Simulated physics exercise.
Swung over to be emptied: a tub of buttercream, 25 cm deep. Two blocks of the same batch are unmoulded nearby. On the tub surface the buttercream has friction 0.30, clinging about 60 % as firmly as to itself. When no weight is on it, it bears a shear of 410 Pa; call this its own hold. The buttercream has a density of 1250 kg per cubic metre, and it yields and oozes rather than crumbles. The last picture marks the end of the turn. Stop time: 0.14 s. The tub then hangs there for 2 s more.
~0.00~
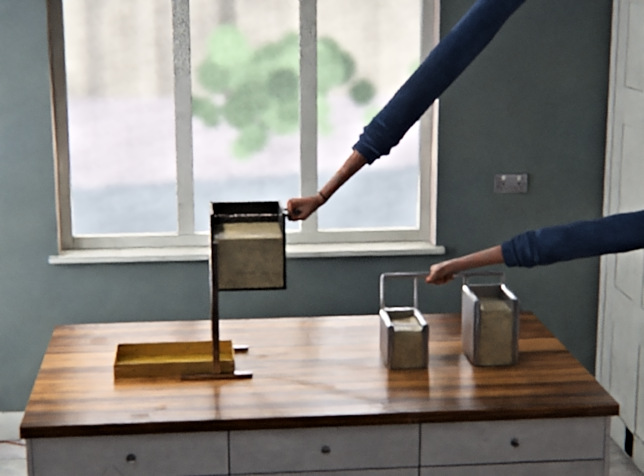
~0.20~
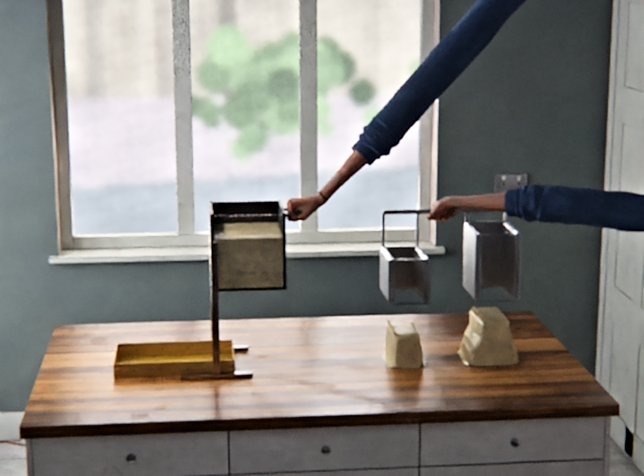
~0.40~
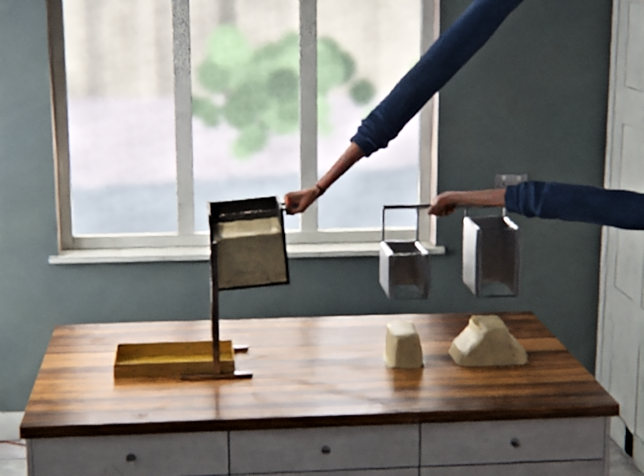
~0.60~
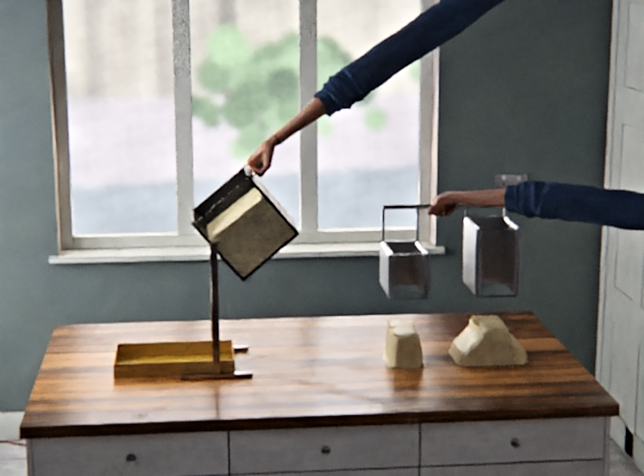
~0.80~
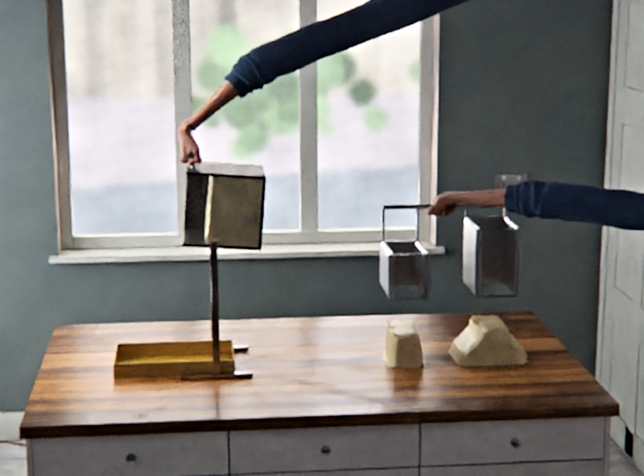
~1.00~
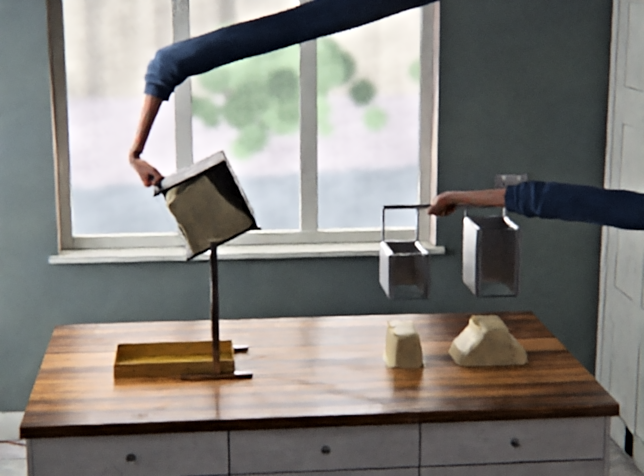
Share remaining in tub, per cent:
Near 0 percent.
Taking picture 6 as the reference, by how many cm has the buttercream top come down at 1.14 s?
About 13 cm.
By 1.14 s, the tub is at 115 degrees and holds 51 %.
By 1.31 s, the tub is at 115 degrees and holds 16 %.
By 1.48 s, the tub is at 115 degrees and holds 0 %.
By 1.65 s, the tub is at 115 degrees and holds 0 %.
By 3.00 s, at the end, the tub is at 115 degrees and holds 0 %.
